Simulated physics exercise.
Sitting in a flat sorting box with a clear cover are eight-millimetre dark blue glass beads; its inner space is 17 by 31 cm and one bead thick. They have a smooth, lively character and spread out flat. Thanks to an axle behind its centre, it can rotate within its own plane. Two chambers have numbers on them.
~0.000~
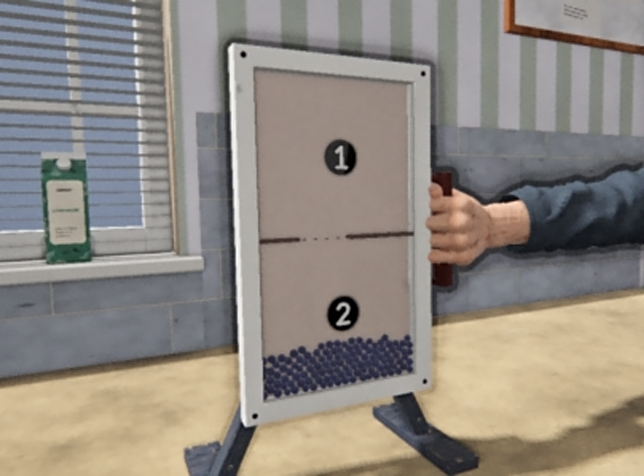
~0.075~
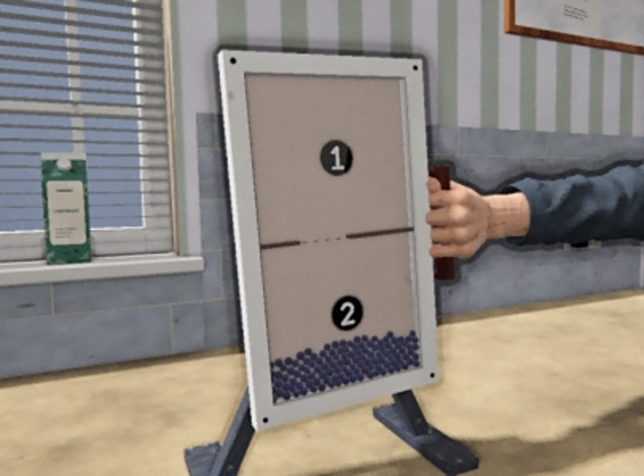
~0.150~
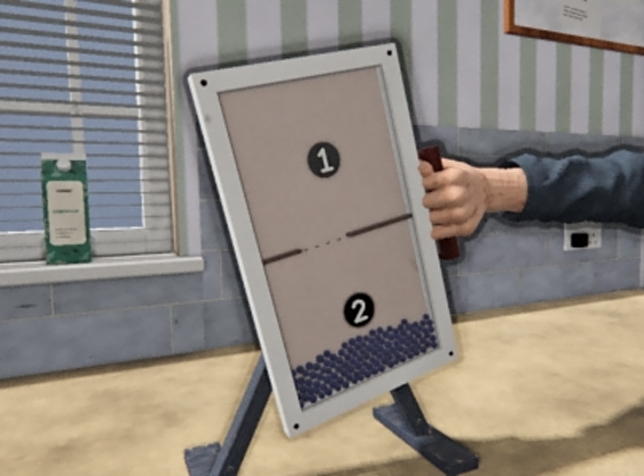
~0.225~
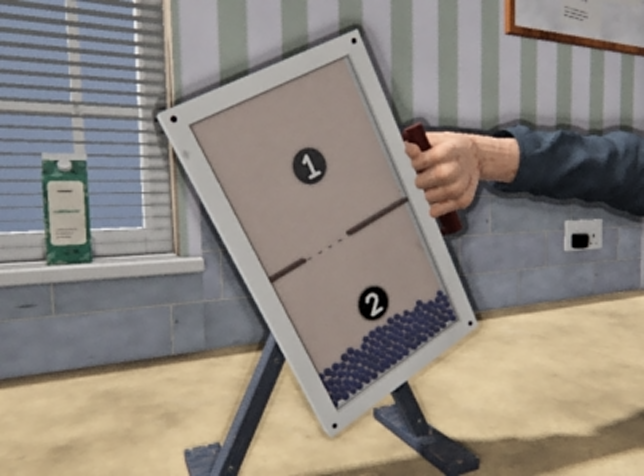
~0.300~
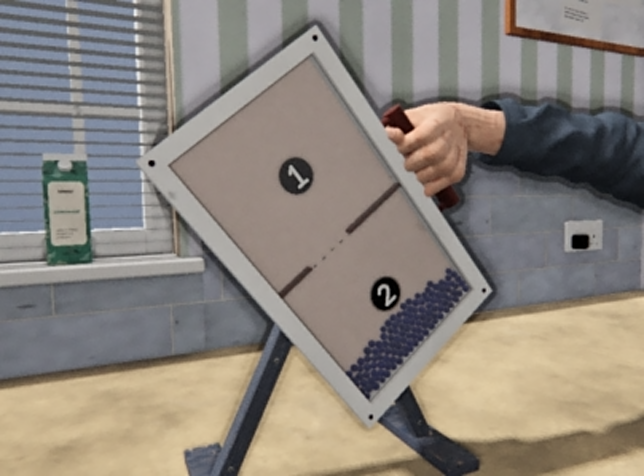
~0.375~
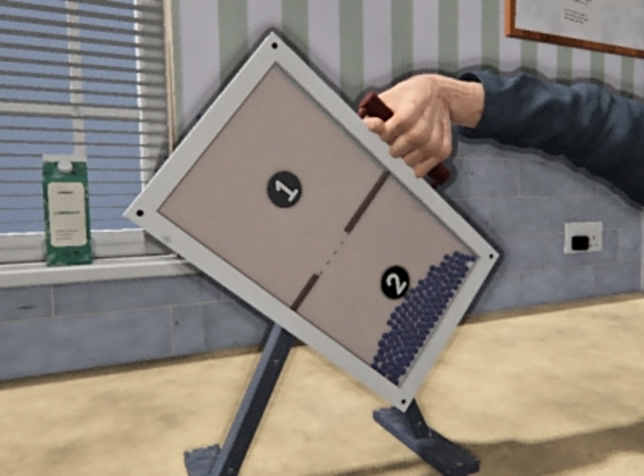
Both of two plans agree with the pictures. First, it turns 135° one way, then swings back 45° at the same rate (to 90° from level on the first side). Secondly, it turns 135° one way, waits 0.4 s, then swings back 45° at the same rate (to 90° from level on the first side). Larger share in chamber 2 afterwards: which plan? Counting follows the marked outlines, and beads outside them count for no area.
First.
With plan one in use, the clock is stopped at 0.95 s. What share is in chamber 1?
I'd say close to 15 in a hundred.
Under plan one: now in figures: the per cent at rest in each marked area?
Final shares - chamber 1: 30 %, chamber 2: 70 %.
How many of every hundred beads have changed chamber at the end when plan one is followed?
Around 30 per cent, give or take.
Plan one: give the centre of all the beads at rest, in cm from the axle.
Some 1 cm right and 7 cm below.
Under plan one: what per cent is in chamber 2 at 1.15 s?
It works out at roughly 75 %.
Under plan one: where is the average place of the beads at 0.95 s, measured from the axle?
About 7 cm right and 1 cm below.
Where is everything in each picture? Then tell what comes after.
Level; about 120 beads; beads centred (341, 364); top one (352, 341); no. 1 (340, 157), no. 2 (343, 313), in the first frame.
Turned 3° anticlockwise; beads centred (348, 363); top one (390, 334), in the second frame.
Turned 13° anticlockwise; beads centred (367, 357); top one (426, 317); wall ends (257, 264) to (299, 251), (349, 235) to (411, 215), in the third frame.
Turned 26° anticlockwise; beads centred (390, 345); top one (440, 293), in the fourth frame.
Turned 38° anticlockwise; beads centred (408, 329); top one (449, 271), in the fifth frame.
Turned 51° anticlockwise; beads centred (421, 314); top one (456, 254); no. 1 (285, 190), no. 2 (395, 283), in the sixth frame.
Plan one. After 0.95 s, it stands 135° anticlockwise; the beads' middle is 7 cm right of and 1 cm below the centre; no. 1, 15 %, no. 2, 85 %.
After 1.15 s, it stands 113° anticlockwise; the beads' middle is 4 cm right of and 5 cm below the centre; no. 1, 25 %, no. 2, 75 %.
After 1.36 s, it stands 90° anticlockwise; the beads' middle is 1 cm right of and 7 cm below the centre; no. 1, 30 %, no. 2, 70 %.
At rest by 2.7 s, it stands 90° anticlockwise; no. 1, 30 %, no. 2, 70 %.
Plan two would end with no. 1, 45 %, no. 2, 55 %.
